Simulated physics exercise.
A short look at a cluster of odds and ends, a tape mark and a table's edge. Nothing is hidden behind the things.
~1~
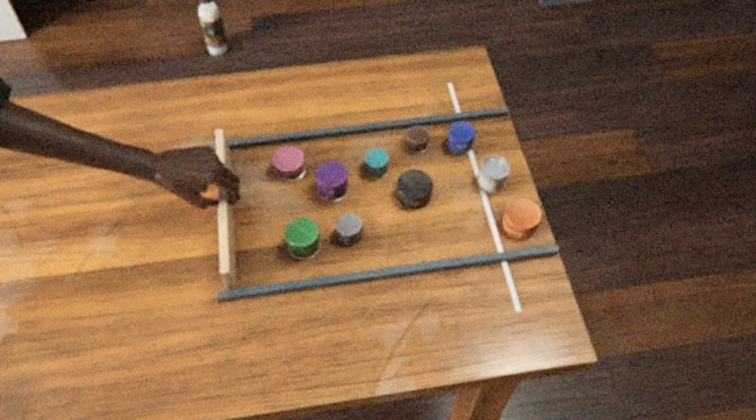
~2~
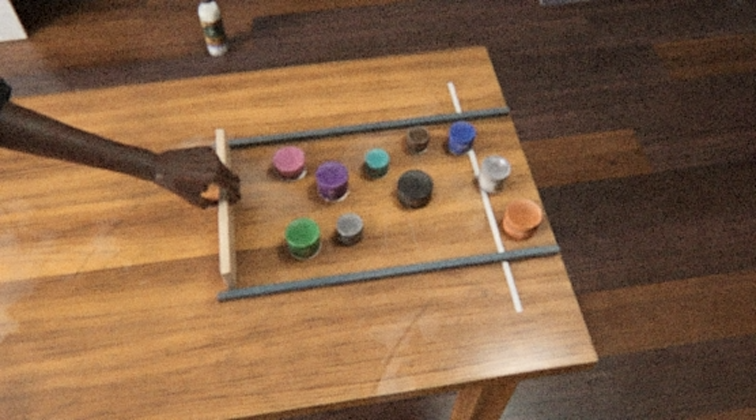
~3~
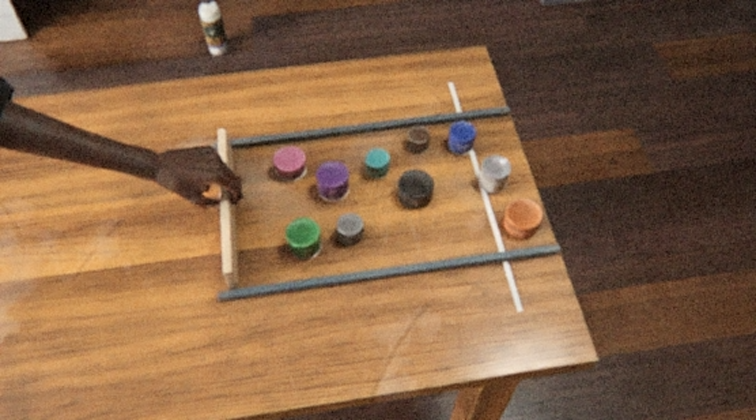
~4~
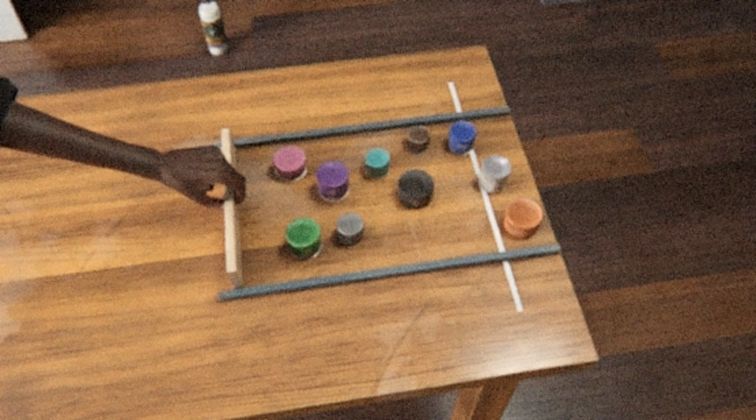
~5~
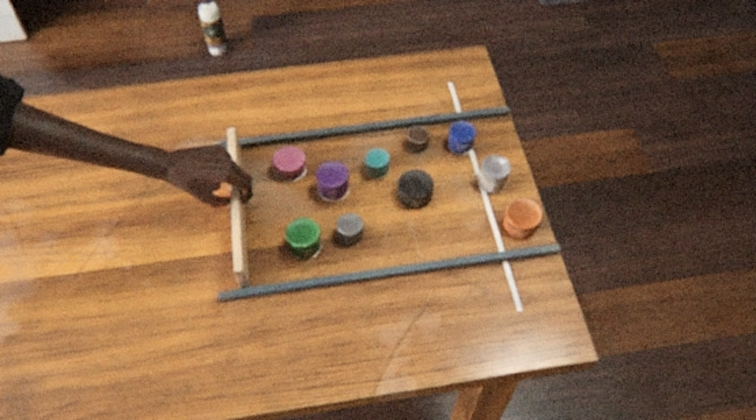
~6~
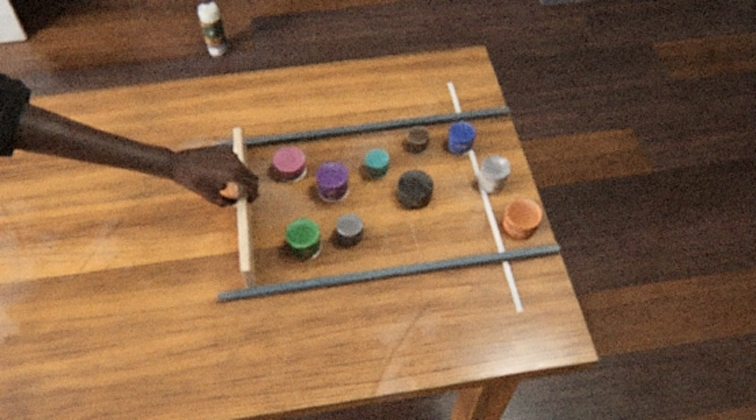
On a wooden table, a hand grips an upright board at the left of a cluster of colourful small tubs, set between two dark rails with a white tape strip at the right. The hand holds almost still at first, then slides the board slightly rightward, while the tubs stay in place.
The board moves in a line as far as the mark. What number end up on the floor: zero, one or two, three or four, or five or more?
Here the number that fall off is one or two.
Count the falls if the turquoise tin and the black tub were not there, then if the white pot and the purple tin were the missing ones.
First 0, then 0.
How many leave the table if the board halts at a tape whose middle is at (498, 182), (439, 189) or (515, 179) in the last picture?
In that order 5, 0 and 5.
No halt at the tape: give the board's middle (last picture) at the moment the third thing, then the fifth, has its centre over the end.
About (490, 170), then (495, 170).
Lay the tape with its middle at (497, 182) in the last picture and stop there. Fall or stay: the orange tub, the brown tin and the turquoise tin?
The orange tub falls; the brown tin survives; the turquoise tin drops off.
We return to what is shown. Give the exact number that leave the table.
Exactly 2.
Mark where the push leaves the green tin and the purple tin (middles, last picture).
Near (513, 222) and (494, 165).
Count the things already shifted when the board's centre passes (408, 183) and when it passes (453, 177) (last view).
At the one place 7, at the other 10.
A little later, none off yet; orange tub at rest near (522, 219); white pot at rest near (494, 175); blue tin at rest near (461, 139).
Next, none off yet; orange tub at rest near (522, 219); white pot shifted a little near (510, 175); blue tin shifted about its own width near (476, 134).
When it is over, the number that fall off is one or two; down, white pot and orange tub.
